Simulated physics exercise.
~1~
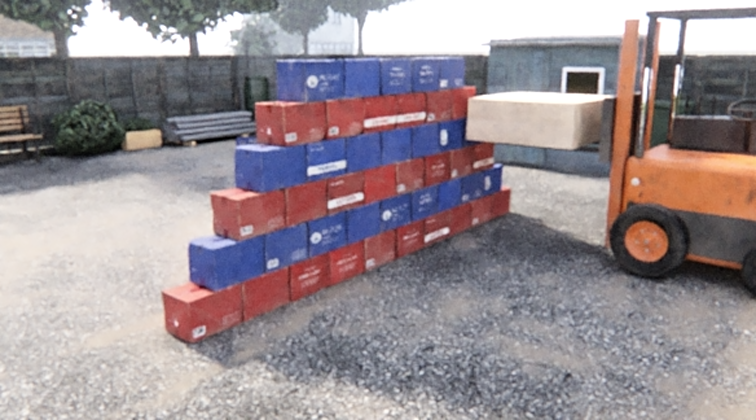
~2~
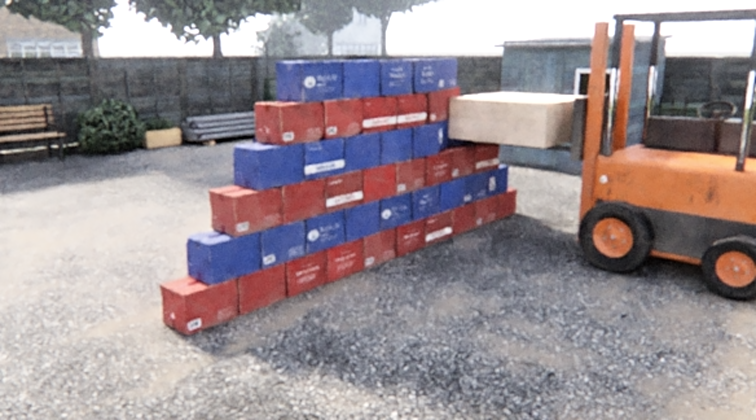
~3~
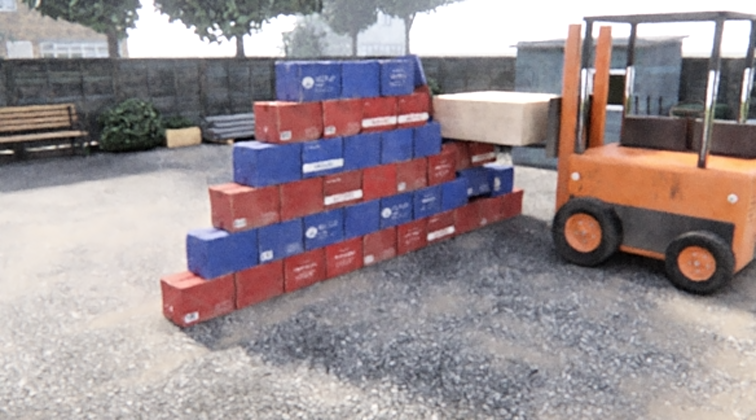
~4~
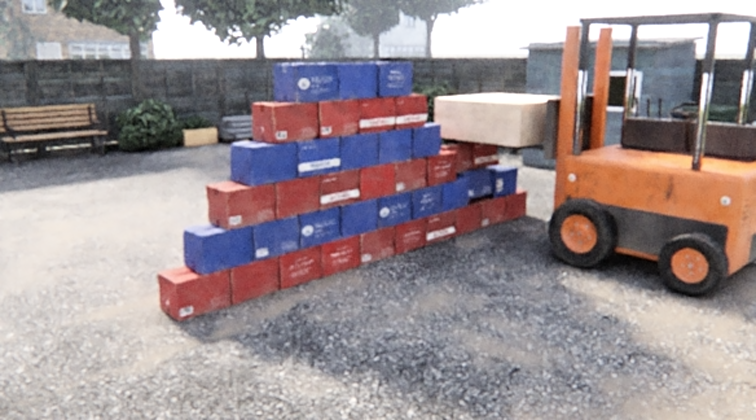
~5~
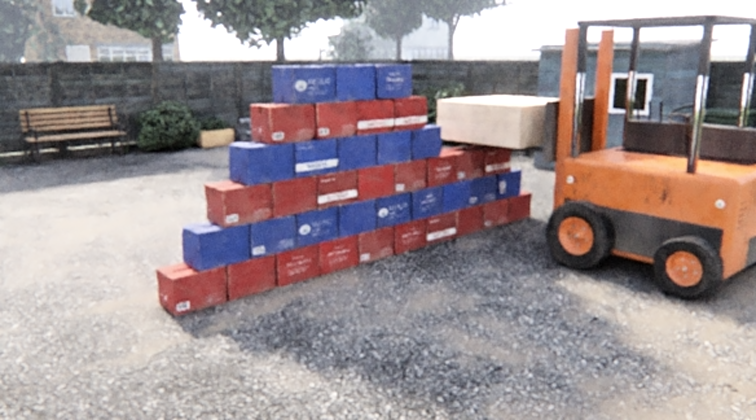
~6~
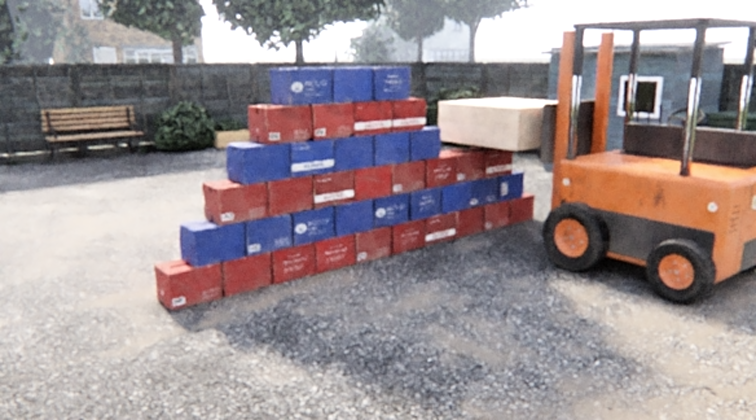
An orange forklift pushes its pale crate into a stepped red-and-blue box wall, which mostly stands.
